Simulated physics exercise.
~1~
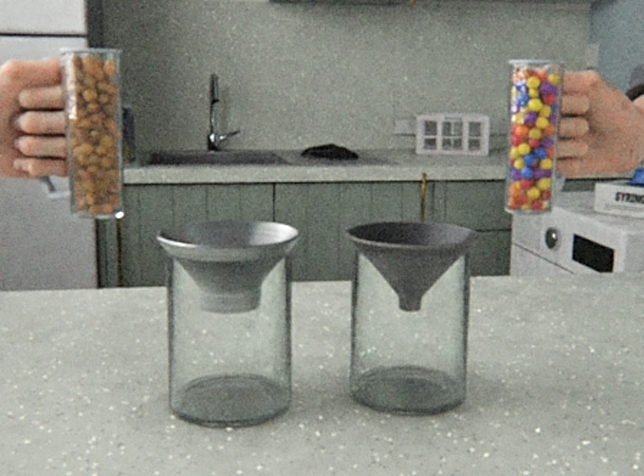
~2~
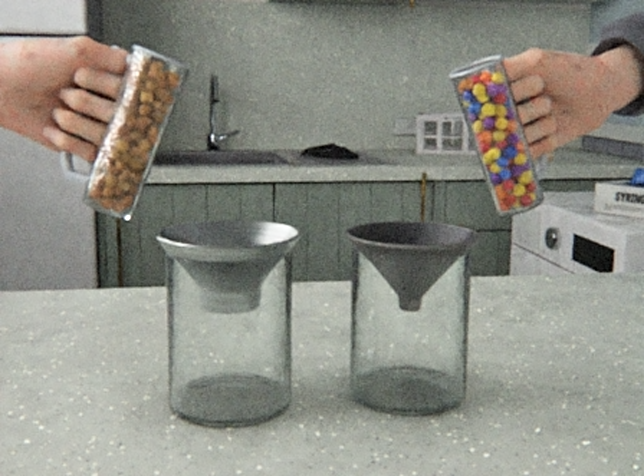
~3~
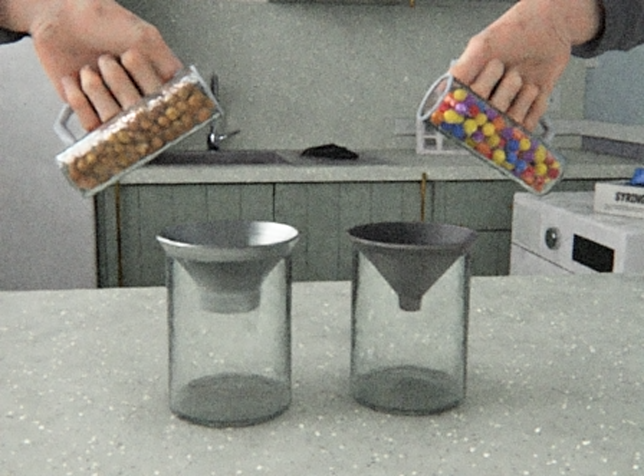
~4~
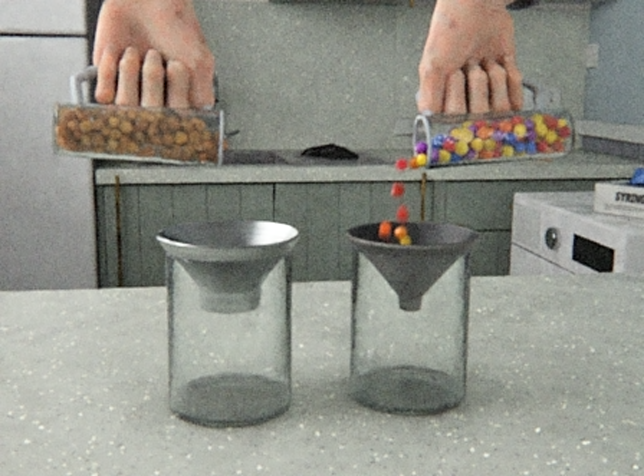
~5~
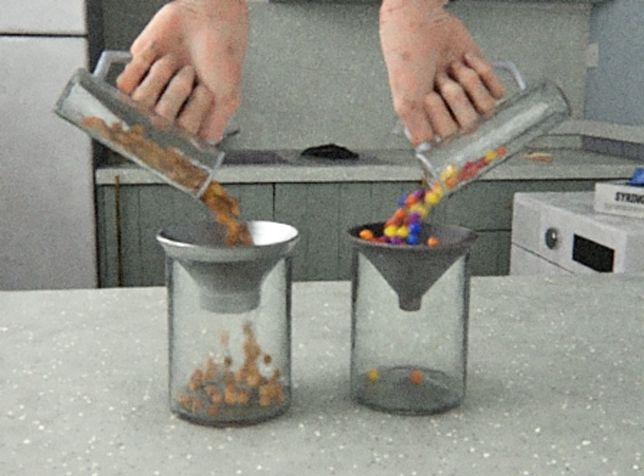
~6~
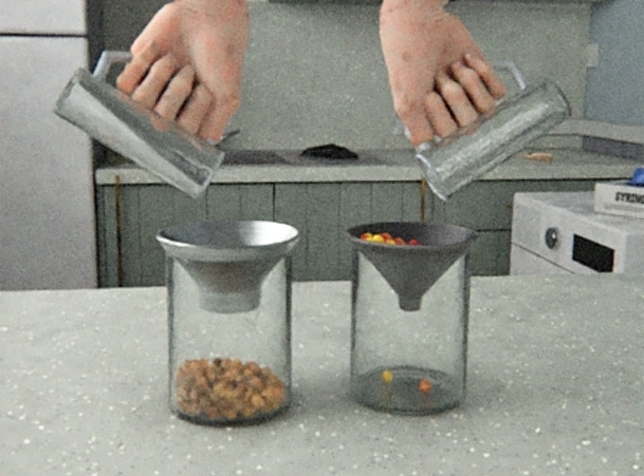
In a kitchen, two hands tipped clear cups of brown nuggets and colourful candies over funnels in glass jars; the brown pieces all dropped through on the left, while most of the candies stuck in the right funnel, with only a few below.
